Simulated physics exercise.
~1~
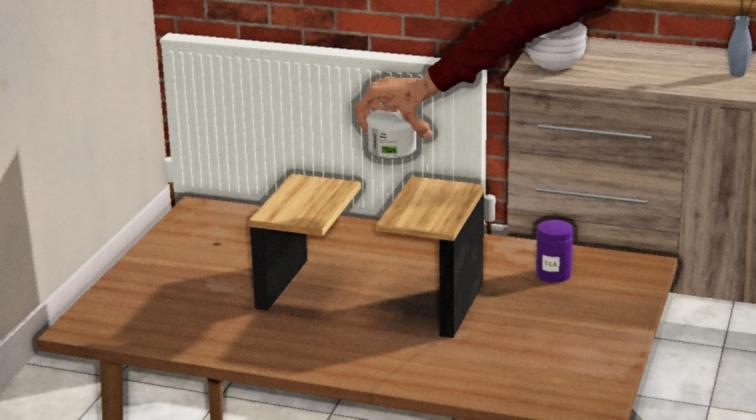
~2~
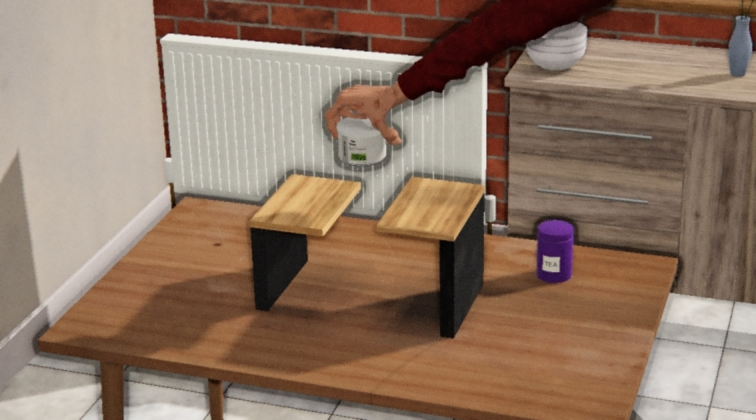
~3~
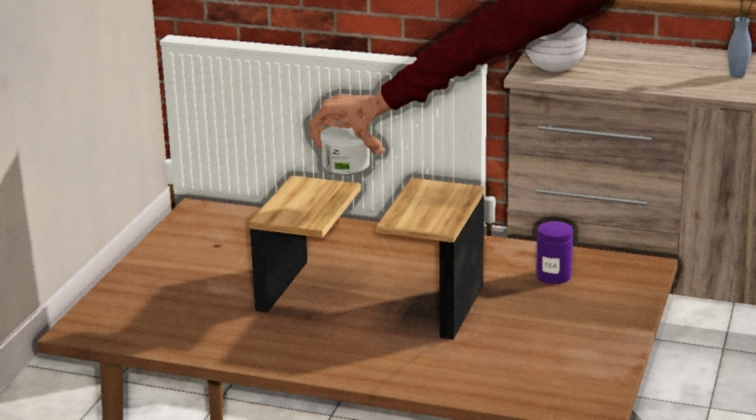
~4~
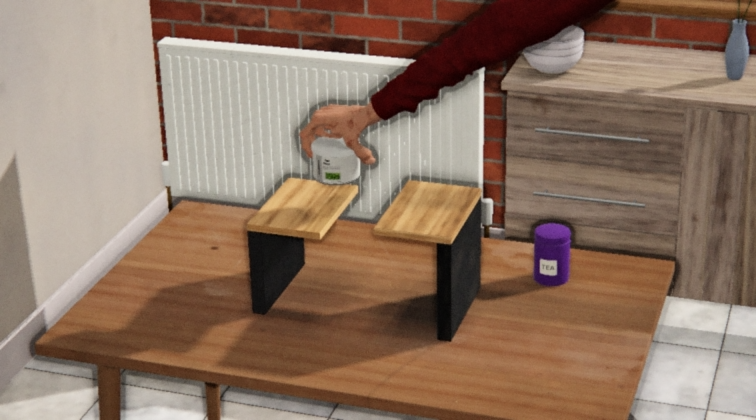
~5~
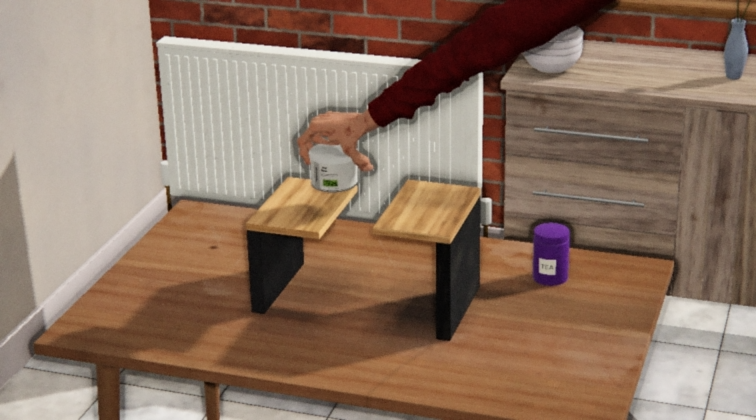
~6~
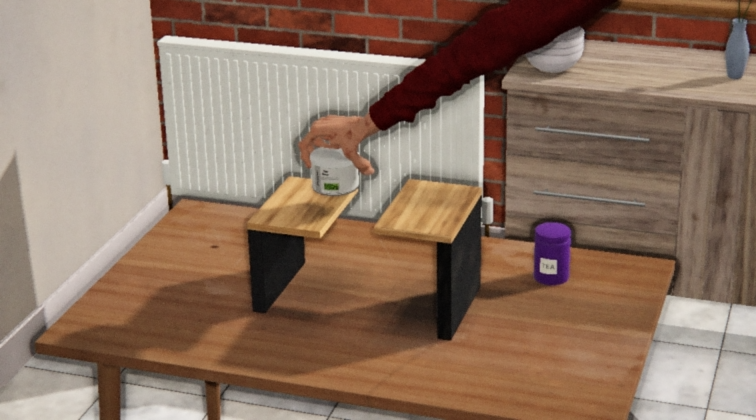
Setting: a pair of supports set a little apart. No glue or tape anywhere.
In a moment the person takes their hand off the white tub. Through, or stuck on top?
It is trapped.
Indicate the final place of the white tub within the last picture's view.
Pretty much around (336, 191), I'd say.
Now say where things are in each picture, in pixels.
In the first frame, being brought over the gap; white tub (392, 134); purple jar (554, 251).
In the second frame, being brought over the gap; white tub (362, 141); purple jar (555, 251).
In the third frame, being brought over the gap; white tub (345, 150); purple jar (555, 253).
In the fourth frame, being brought over the gap; white tub (336, 160); purple jar (552, 255).
In the fifth frame, being brought over the gap; white tub (334, 167); purple jar (551, 254).
In the sixth frame, poised above the slot; white tub (335, 171); purple jar (552, 254).
Then, 0.20 s after the last picture, white tub slid a little near (336, 192).
Then, 0.30 s after the last picture, white tub resting near (335, 190).
At rest, moved from the start, white tub; purple jar in place. Seen from the same camera at the end, white tub near (336, 191). The tub stays on top.
